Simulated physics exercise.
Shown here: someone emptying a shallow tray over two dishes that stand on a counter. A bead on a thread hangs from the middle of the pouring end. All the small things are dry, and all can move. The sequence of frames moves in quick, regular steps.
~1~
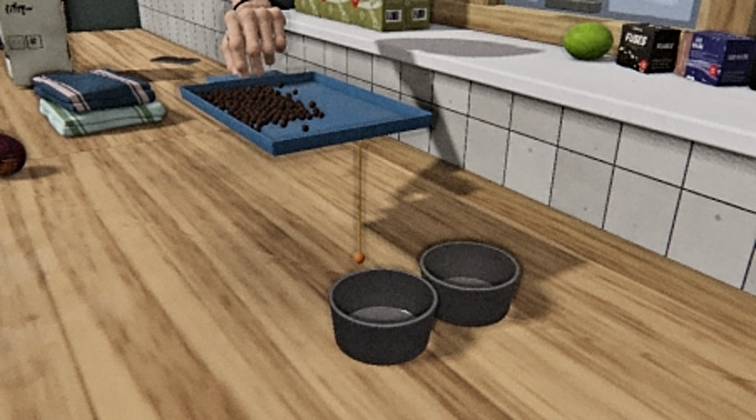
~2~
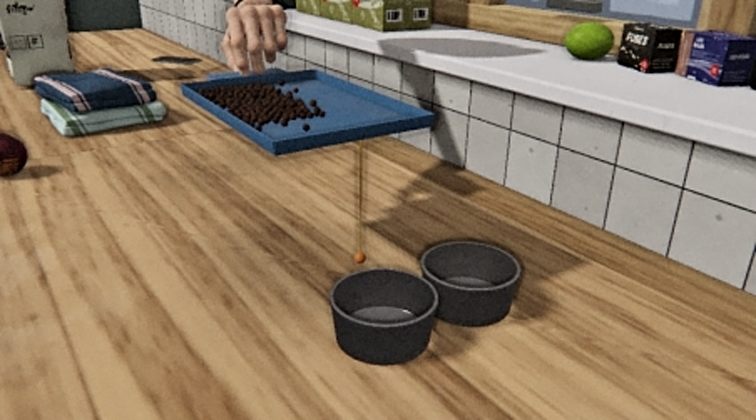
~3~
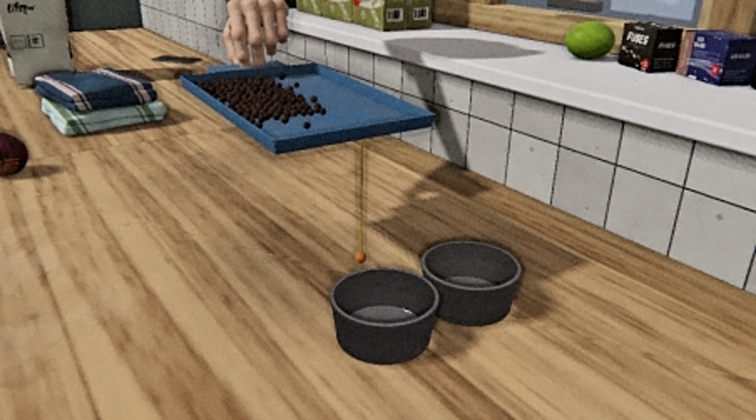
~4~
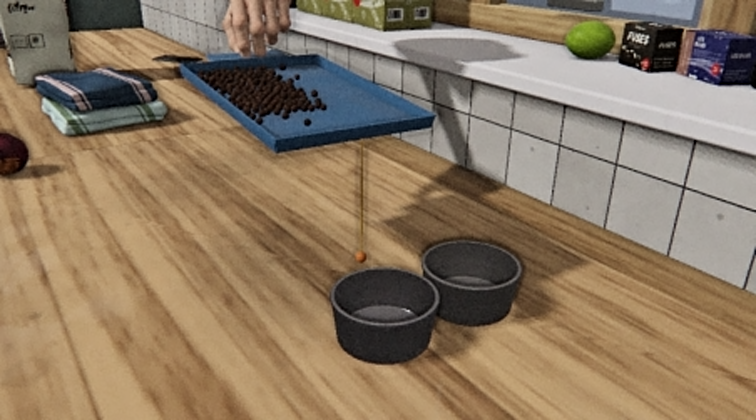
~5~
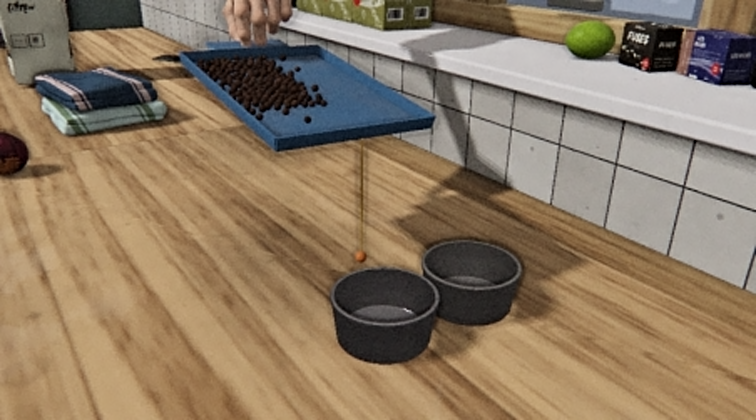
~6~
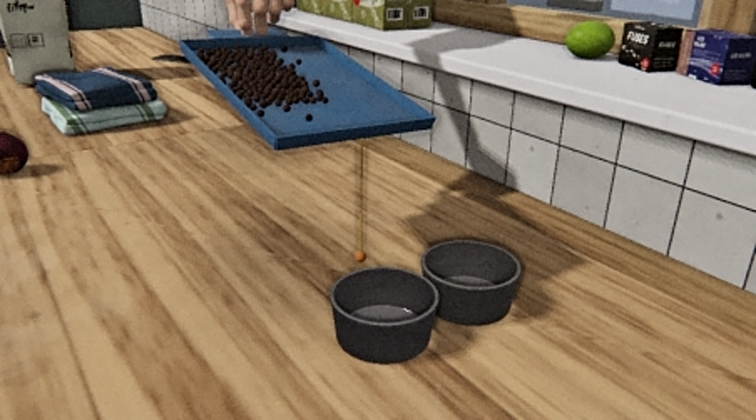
We see a hand at the far end of a blue tray of small dark berries gradually raising that end, the berries shifting slightly, while two dark dishes and a hanging orange bead stay practically still by the near end.
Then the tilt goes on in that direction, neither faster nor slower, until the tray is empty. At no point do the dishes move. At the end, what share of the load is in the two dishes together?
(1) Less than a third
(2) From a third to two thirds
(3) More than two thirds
3, more than two thirds.
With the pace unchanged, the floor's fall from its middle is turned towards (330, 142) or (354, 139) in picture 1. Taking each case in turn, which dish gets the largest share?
So, first the one on the left side, and second the one on the left side.
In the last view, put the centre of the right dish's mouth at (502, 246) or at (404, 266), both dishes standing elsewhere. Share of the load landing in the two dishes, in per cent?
70 %, then 60 %.
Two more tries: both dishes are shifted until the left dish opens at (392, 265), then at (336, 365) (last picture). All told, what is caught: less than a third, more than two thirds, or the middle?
In order of the places: The middle third, then less than a third.
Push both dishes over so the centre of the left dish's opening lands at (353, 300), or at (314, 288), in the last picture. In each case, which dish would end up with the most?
With the first placement it's the one to the right, with the second it's the one to the right.
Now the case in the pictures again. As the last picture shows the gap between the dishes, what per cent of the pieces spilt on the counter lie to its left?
It comes to about 80 percent.
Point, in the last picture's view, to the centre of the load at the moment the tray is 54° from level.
Close to (363, 115).
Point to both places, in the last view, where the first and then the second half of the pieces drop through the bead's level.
Points: About (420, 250), then about (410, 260).
Shortly afterwards, tray tipped steeply; all but a few on the tray; only a few in the right dish; only a few outside both; only a few in the air.
Next, tray tipped right over; all but a few on the tray; only a few in the left dish; only a few in the right dish; only a few outside both; only a few in the air.
Some moments later, tray tipped past a quarter turn; near a third in the left dish; near a third in the right dish; near a quarter outside both.
In the end, tray tipped past a quarter turn; near a third in the left dish; near a third in the right dish; near a quarter outside both.
